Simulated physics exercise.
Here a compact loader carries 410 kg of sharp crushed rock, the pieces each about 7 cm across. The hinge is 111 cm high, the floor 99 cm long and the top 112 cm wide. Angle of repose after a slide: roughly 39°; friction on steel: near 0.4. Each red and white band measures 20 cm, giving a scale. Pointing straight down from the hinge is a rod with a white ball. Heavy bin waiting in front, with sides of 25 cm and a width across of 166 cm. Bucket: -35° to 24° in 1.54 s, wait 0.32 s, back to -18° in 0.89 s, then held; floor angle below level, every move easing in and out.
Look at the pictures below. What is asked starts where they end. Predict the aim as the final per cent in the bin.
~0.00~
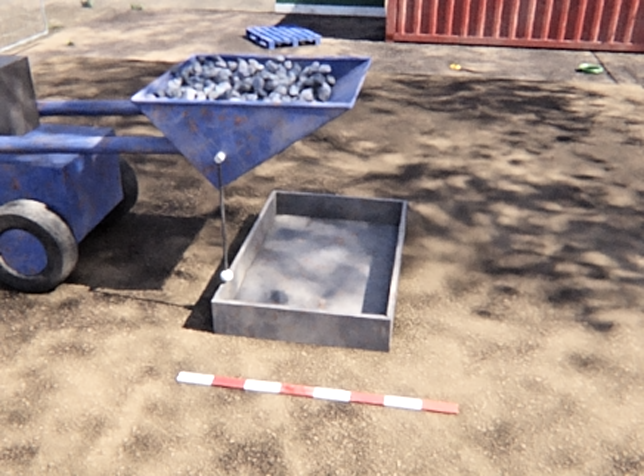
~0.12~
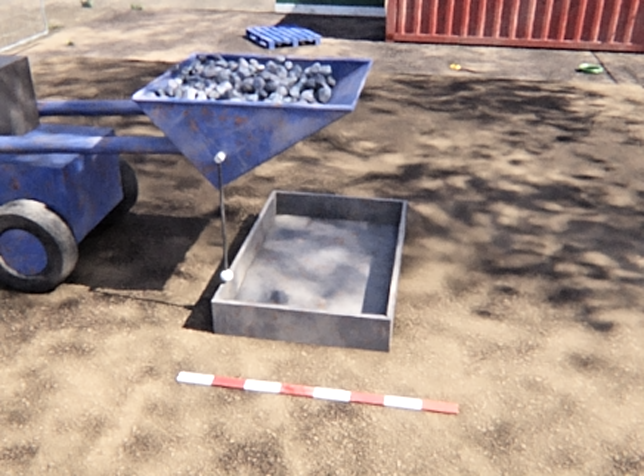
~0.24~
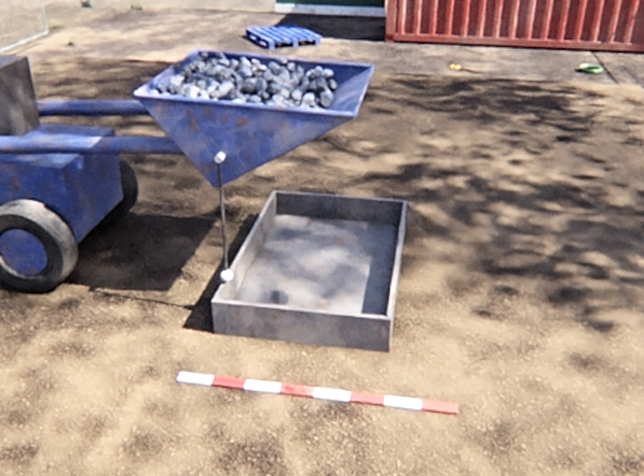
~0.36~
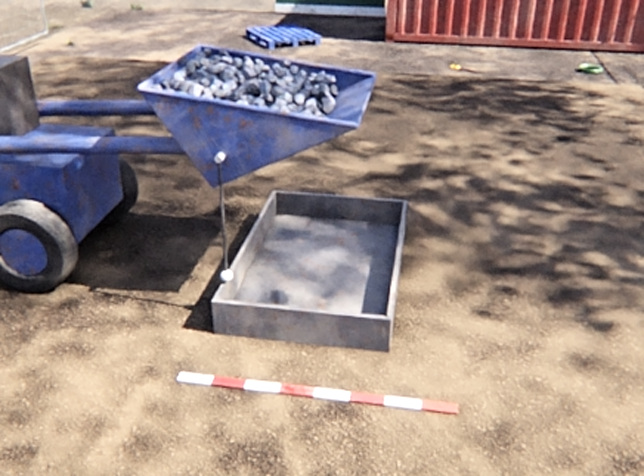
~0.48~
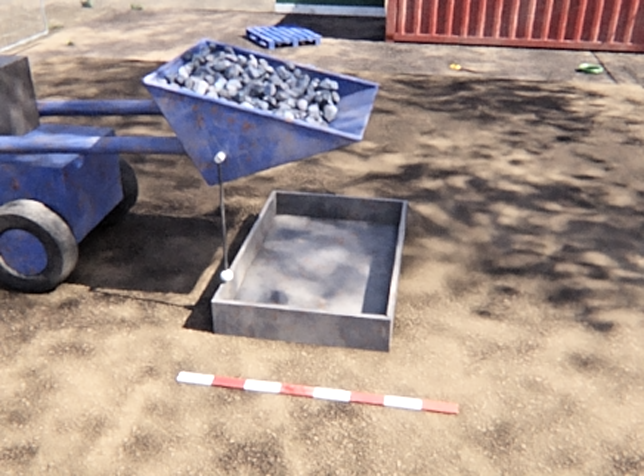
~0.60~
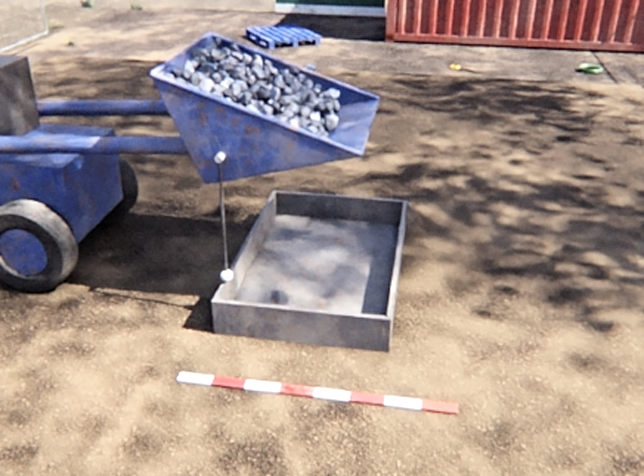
The final share is about 20 per cent.
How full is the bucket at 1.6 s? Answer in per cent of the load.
It holds some 95 per cent.
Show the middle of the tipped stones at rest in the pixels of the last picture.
(405, 275).
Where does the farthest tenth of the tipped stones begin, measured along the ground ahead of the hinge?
It's roughly 160 cm in front of the hinge.
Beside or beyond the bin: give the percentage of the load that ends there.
Roughly 25 per cent.
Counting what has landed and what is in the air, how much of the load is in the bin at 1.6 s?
5 per cent, give or take.
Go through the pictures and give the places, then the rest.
In the first frame, the bucket is at -35°, its lip at (351, 107); the top of the load is at (252, 66).
The second frame shows lip at (352, 109), floor tilted -34°, highest stones at (239, 67); the stones move at 0.1 m/s on average.
In the third frame, the bucket is at -31°, its lip at (354, 116); the top of the load is at (218, 64); the stones move at 0.1 m/s on average.
The fourth frame shows lip at (358, 127), floor tilted -27°, highest stones at (201, 59); the stones move at 0.2 m/s on average.
The fifth frame shows lip at (360, 140), floor tilted -21°, highest stones at (206, 54); the stones move at 0.2 m/s on average.
In the sixth frame, the bucket is at -15°, its lip at (362, 155); the top of the load is at (212, 50); the stones move at 0.3 m/s on average.
After 1.2 s the floor is at 15°; 100 % in the bucket; the foremost stones are at (326, 167).
After 1.6 s the floor is at 24°; 97 % in the bucket, 3 % in the bin; the foremost stones are at (365, 217).
After 3.2 s the floor is at -18°; 56 % in the bucket, 21 % in the bin, 24 % beside or beyond the bin; the foremost stones are at (545, 284).
After 5.8 s the floor is at -18°; 56 % in the bucket, 21 % in the bin, 24 % beside or beyond the bin; the foremost stones are at (548, 285).
